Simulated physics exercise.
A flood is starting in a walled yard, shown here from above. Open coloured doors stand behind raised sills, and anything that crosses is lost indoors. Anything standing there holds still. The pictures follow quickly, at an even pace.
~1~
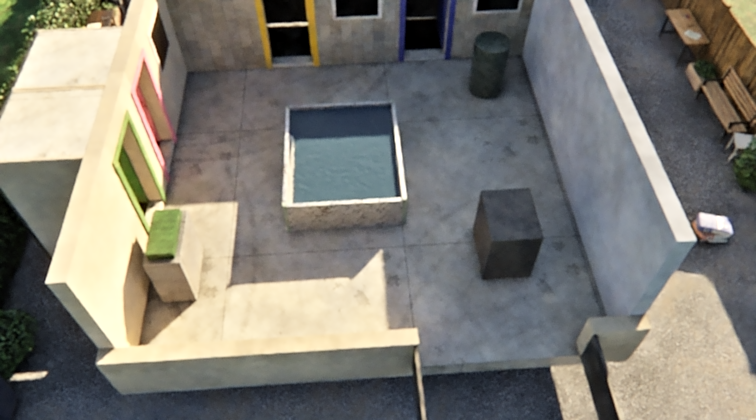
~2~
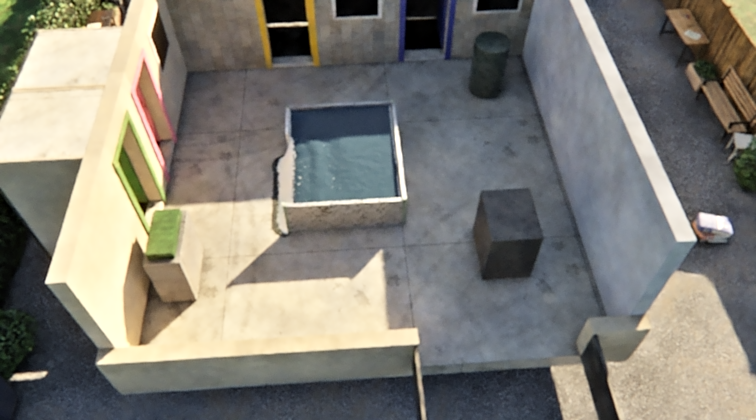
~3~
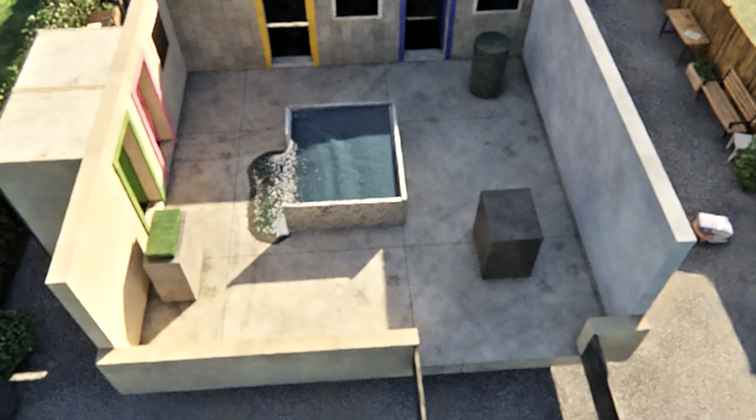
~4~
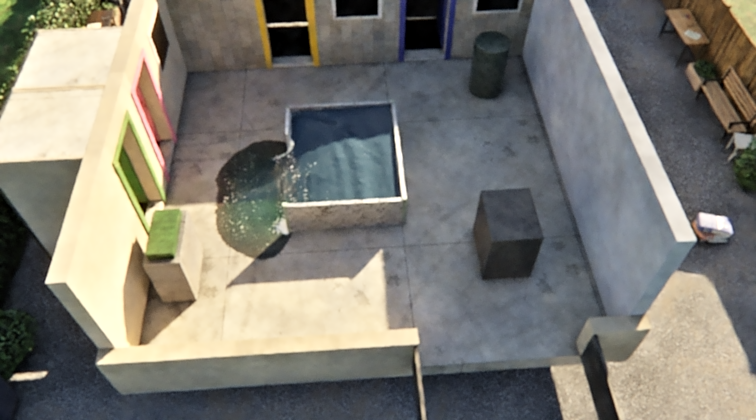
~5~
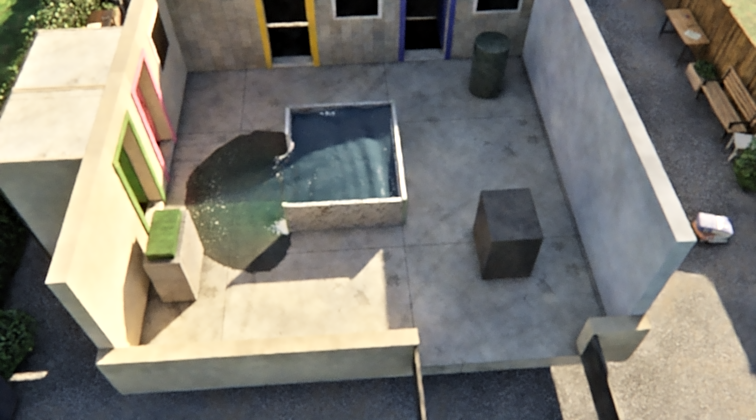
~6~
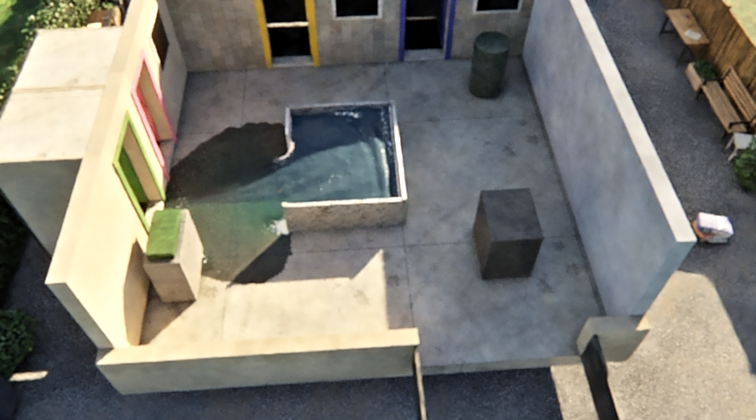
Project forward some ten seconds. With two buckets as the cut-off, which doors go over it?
Outcome: Yellow door: Inside the limit; green door: Past the limit; blue door: Inside the limit; pink door: Past the limit.
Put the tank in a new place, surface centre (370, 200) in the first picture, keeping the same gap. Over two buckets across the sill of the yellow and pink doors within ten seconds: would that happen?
I'd say the yellow doesn't reach it but the pink doesn't reach it.
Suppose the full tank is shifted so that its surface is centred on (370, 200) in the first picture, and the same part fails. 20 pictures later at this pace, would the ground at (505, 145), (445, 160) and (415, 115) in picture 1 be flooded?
Parched, parched, parched.
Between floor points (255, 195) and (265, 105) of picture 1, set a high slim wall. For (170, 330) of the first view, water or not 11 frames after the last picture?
My call for that point: Waterlogged.
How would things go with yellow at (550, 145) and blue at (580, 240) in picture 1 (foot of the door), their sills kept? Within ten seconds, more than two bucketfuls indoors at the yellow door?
Yellow: Stays short.
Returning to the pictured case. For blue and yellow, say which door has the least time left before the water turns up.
That would be the yellow-painted one.
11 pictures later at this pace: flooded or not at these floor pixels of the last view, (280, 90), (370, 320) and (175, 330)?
The three points read clear, clear and soaked through.
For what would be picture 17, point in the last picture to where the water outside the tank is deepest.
It will be deepest around (161, 225).
A moment on, water covers 20 % of the floor; the yellow door not reached, the green door over two buckets in, the blue door not reached, the pink door under two buckets in.
Next, water covers 25 % of the floor; the yellow door not reached, the green door far over two buckets in, the blue door not reached, the pink door over two buckets in.
Then, water covers 35 % of the floor; the yellow door wet at the sill, nothing in, the green door far over two buckets in, the blue door not reached, the pink door far over two buckets in.
Later, water covers 70 % of the floor; the yellow door wet at the sill, nothing in, the green door far over two buckets in, the blue door wet at the sill, nothing in, the pink door far over two buckets in.
In the end, water covers 95 % of the floor; the yellow door wet at the sill, nothing in, the green door far over two buckets in, the blue door wet at the sill, nothing in, the pink door far over two buckets in.
